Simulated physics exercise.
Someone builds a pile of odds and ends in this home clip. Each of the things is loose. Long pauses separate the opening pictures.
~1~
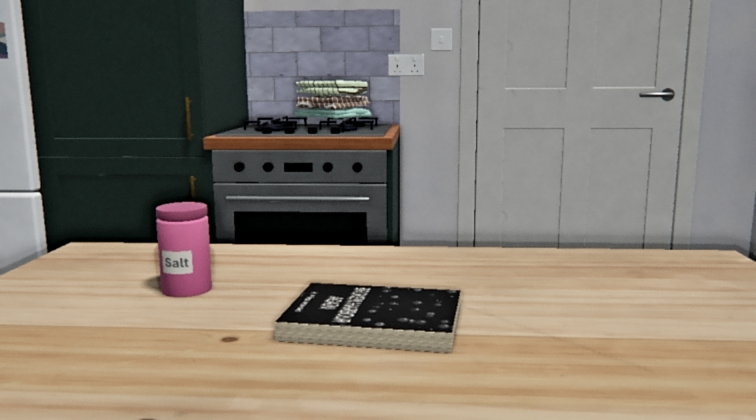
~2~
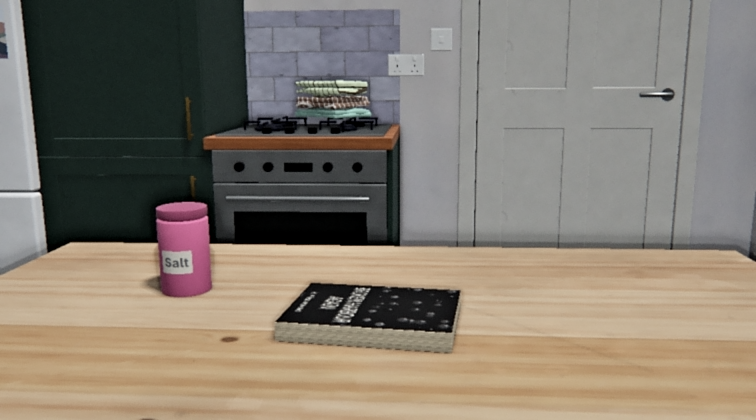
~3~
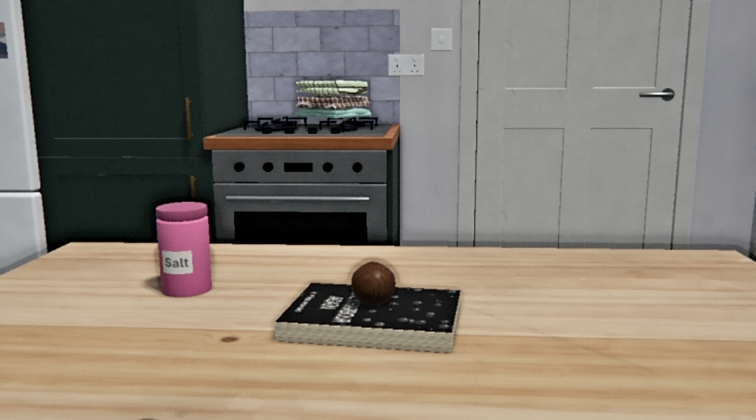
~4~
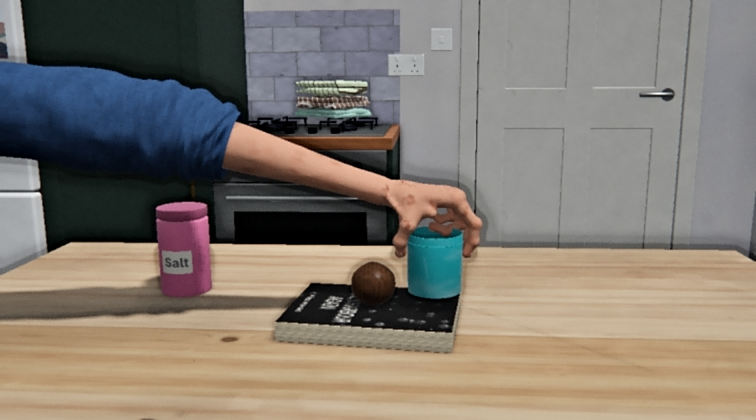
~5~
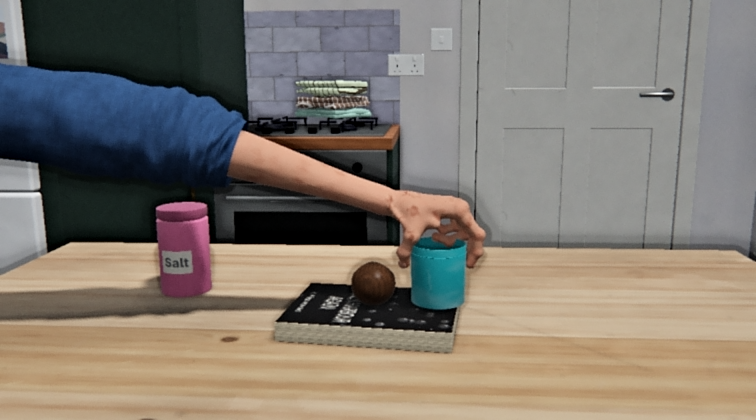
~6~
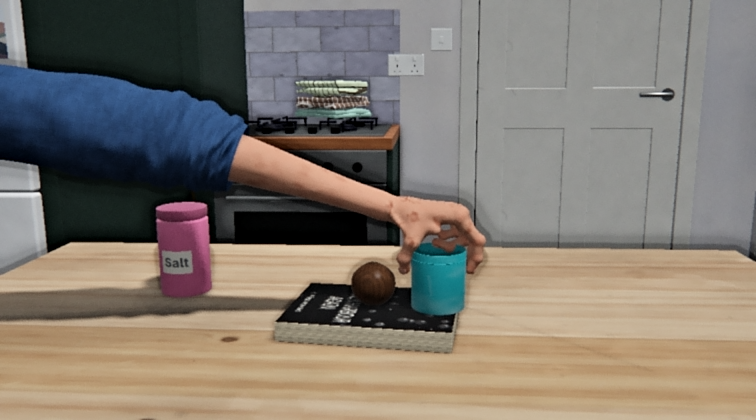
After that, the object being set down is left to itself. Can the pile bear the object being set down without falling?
Yes, it bears it.
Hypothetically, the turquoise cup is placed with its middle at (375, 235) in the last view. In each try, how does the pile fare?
Observed: Pile falls.
Then, 0.60 s after the last picture, nothing has stirred.
Then, 1.60 s after the last picture, turquoise cup resting near (438, 278).
At rest, all 4 in place. Seen from the same camera at the end, turquoise cup near (438, 278). The pile keeps its balance.
